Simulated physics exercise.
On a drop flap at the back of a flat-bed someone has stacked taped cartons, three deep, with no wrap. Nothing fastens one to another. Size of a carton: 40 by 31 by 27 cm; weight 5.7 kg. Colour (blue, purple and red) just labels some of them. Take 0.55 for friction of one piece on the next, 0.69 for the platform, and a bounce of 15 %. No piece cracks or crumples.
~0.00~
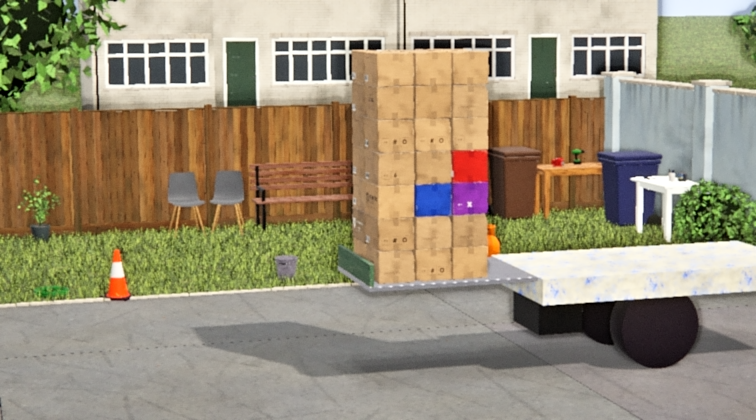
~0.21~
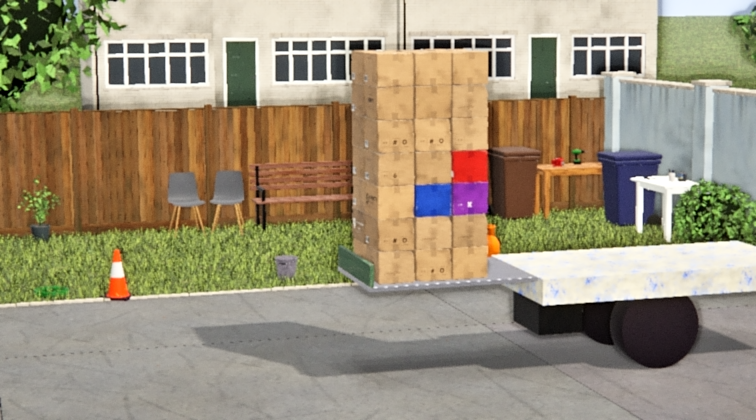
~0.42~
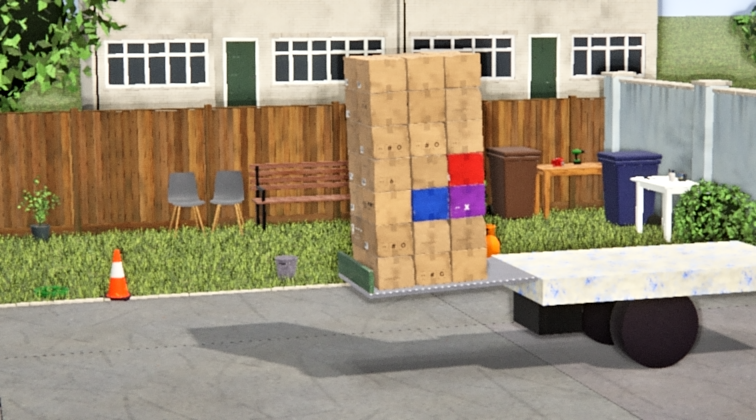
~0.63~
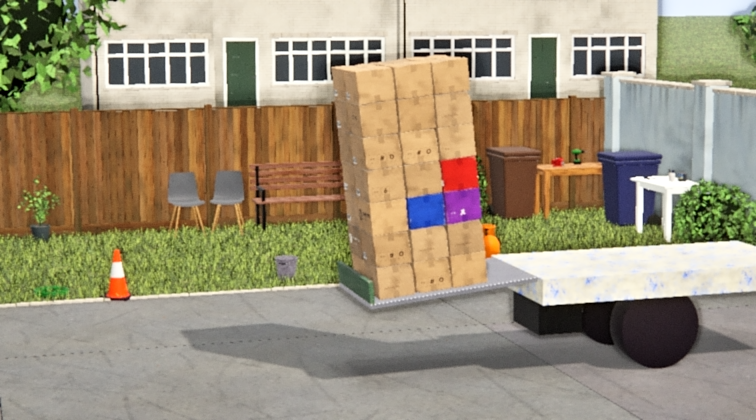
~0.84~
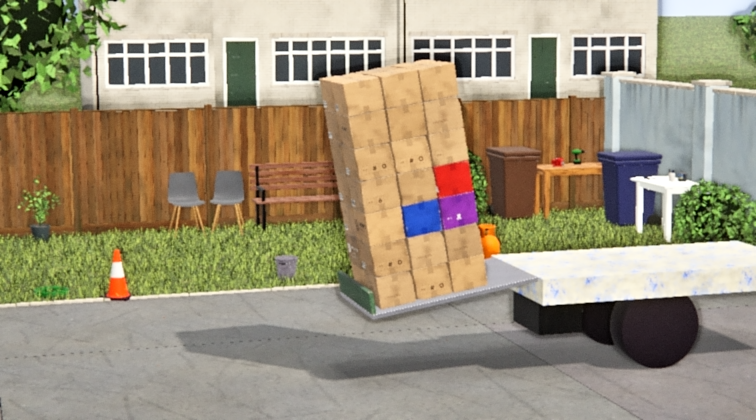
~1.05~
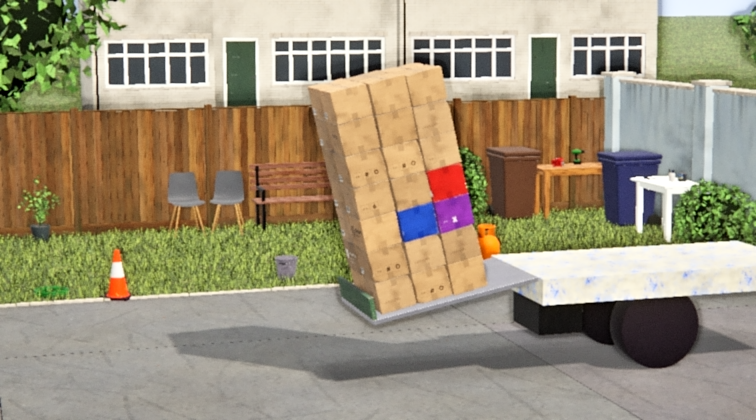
In this clip, a tall stack of cardboard boxes, including red, blue and purple ones, stands on a flap behind a flatbed; after a still moment, the flap's outer end tilts downward and the stack leans increasingly to the left.
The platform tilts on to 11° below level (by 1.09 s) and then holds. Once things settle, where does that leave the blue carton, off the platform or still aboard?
It drops off.
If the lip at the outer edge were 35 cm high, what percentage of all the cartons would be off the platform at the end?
In that case 60 per cent.
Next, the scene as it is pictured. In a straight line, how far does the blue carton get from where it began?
Some 135 cm.
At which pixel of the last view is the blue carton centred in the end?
Around (335, 331).
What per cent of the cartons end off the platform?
Near 70 per cent.
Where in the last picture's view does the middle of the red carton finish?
At about (337, 295).
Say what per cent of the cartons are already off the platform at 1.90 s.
At that moment 55 per cent.
After 1.48 s, slope 11°; 6 of the 42 cartons off the platform; blue carton 14° from how it stood; red carton 14° from how it stood.
After 1.90 s, slope 11°; 24 of the 42 cartons off the platform; blue carton 49° from how it stood; red carton 40° from how it stood, 12 cm lower.
After 2.48 s, slope 11°; 30 of the 42 cartons off the platform; blue carton on its side; red carton upside down.
In the end (4.2 s), slope 11°; 30 of the 42 cartons off the platform; blue carton on its side; red carton upside down; purple carton 38° from how it stood. From the last view, middles, blue carton near (335, 331), red carton near (337, 295).
